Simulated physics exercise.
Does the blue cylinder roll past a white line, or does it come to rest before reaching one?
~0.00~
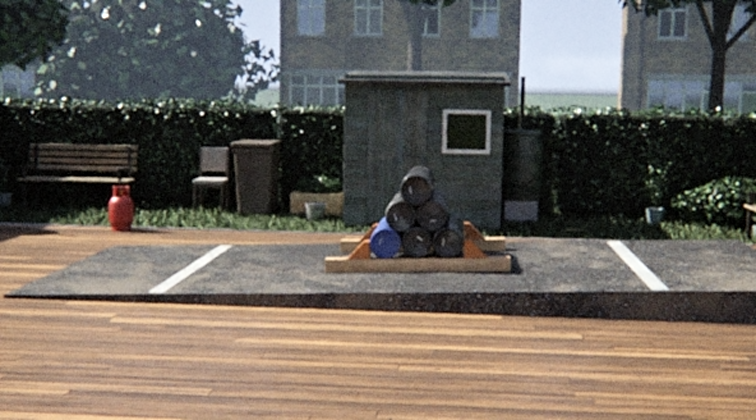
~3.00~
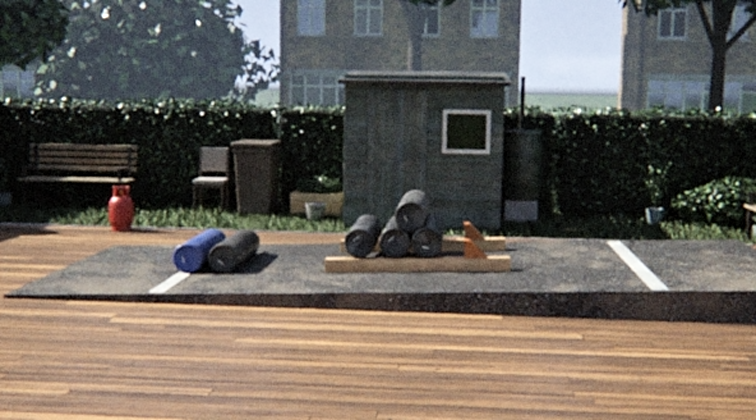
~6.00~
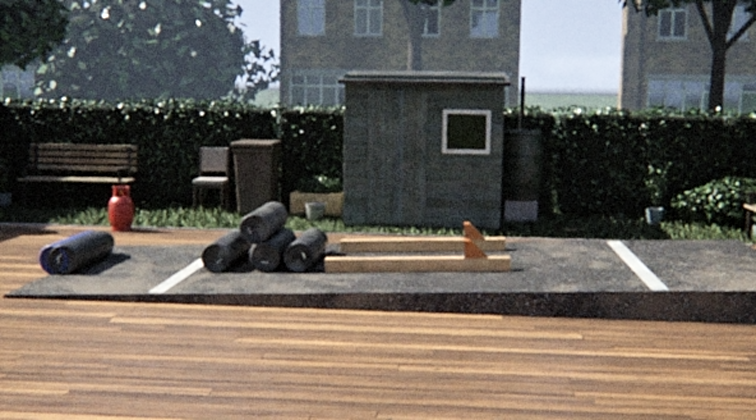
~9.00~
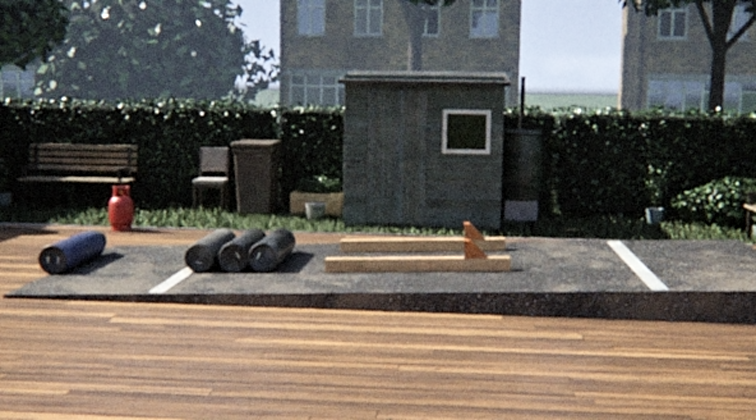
The blue cylinder rolls past the white line on the left and comes to rest beyond it.
Stacked cylinders collapsing and rolling left off timber bearers once the left chock goes, the blue one resting beyond a white line.
